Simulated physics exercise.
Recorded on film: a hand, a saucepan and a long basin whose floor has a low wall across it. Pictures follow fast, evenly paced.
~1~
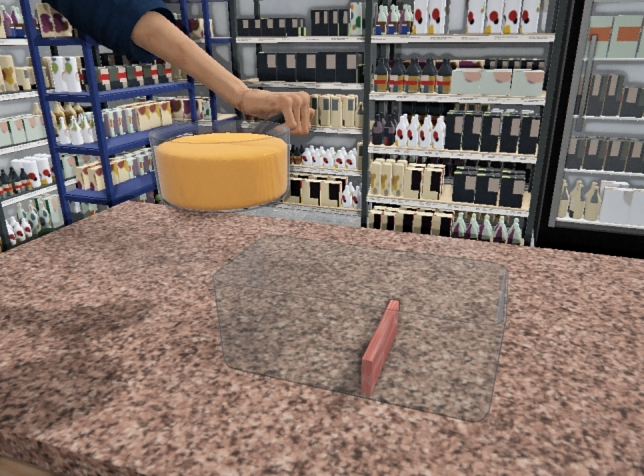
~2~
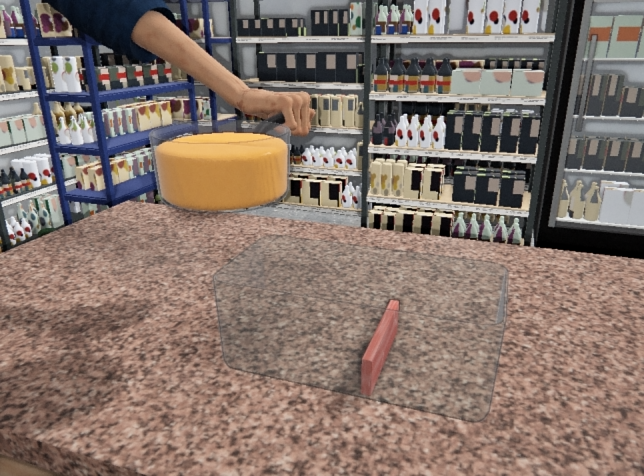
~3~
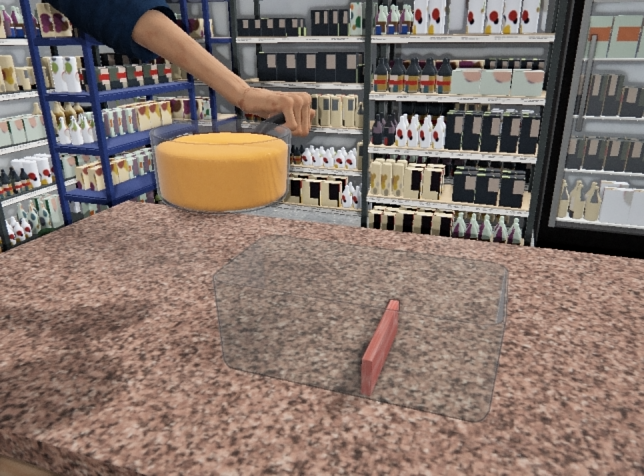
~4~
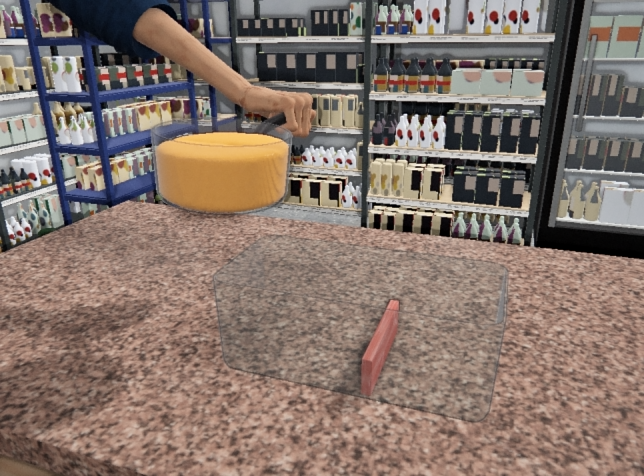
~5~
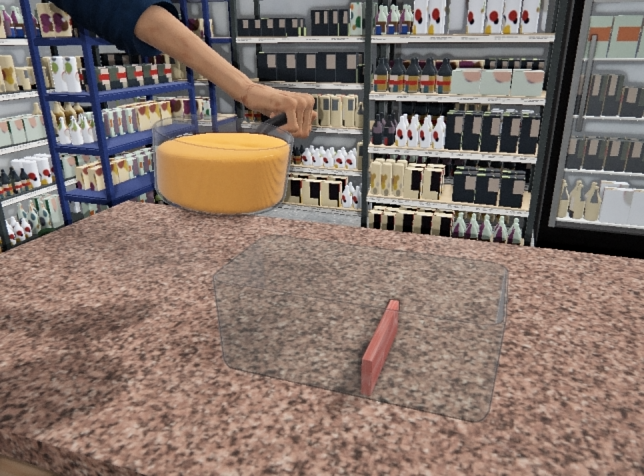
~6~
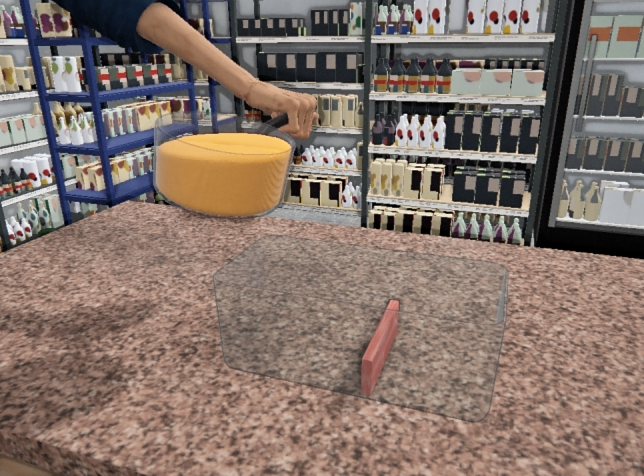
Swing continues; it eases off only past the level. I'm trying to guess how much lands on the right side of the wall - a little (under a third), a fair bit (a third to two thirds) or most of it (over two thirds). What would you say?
I would say a little, under a third.
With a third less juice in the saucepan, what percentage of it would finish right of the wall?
My estimate is about 5 percent.
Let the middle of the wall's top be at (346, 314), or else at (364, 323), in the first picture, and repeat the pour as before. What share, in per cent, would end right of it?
35 per cent first, then 15 per cent.
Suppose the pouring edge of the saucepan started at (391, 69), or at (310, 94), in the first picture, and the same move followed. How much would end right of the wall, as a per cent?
In order: Close to 75 and 40 percent.
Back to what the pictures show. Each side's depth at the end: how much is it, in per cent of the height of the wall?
Roughly 80 left of the wall, roughly 10 right of it.
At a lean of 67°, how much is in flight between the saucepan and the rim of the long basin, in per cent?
That works out near 30 percent.
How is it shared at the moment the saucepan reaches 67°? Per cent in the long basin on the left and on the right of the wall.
20 % left, 0 % right.
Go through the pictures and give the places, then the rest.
In the first picture, it leans 0°; its right rim is at (283, 136); the juice meets the walls at (170, 141) and (283, 148); the long basin's rim runs from (240, 256) to (506, 294); the wall's top is at (382, 328).
In the second picture, it leans 1°; its right rim is at (283, 137); the juice meets the walls at (170, 140) and (284, 149).
In the third picture, it leans 2°; its right rim is at (284, 139); the juice meets the walls at (171, 141) and (283, 149).
In the fourth picture, it leans 5°; its right rim is at (285, 142); the juice meets the walls at (171, 140) and (285, 150).
In the fifth picture, it leans 8°; its right rim is at (287, 147); the juice meets the walls at (172, 140) and (286, 150).
In the sixth picture, it leans 13°; its right rim is at (288, 152); the juice meets the walls at (173, 141) and (289, 150).
A moment on, the saucepan is tipped part way and 50 per cent is still to pour, 21 is left of the wall and 0 right of it.
Next, the saucepan is tipped right over and 7 per cent is still to pour, 84 is left of the wall and 3 right of it.
Then the saucepan is tipped right over and 0 per cent is still to pour, 93 is left of the wall and 6 right of it.
Later the saucepan is tipped right over and 0 per cent is still to pour, 93 is left of the wall and 6 right of it.
At rest 93 per cent lies left of the wall, 6 right of it and 0 outside.
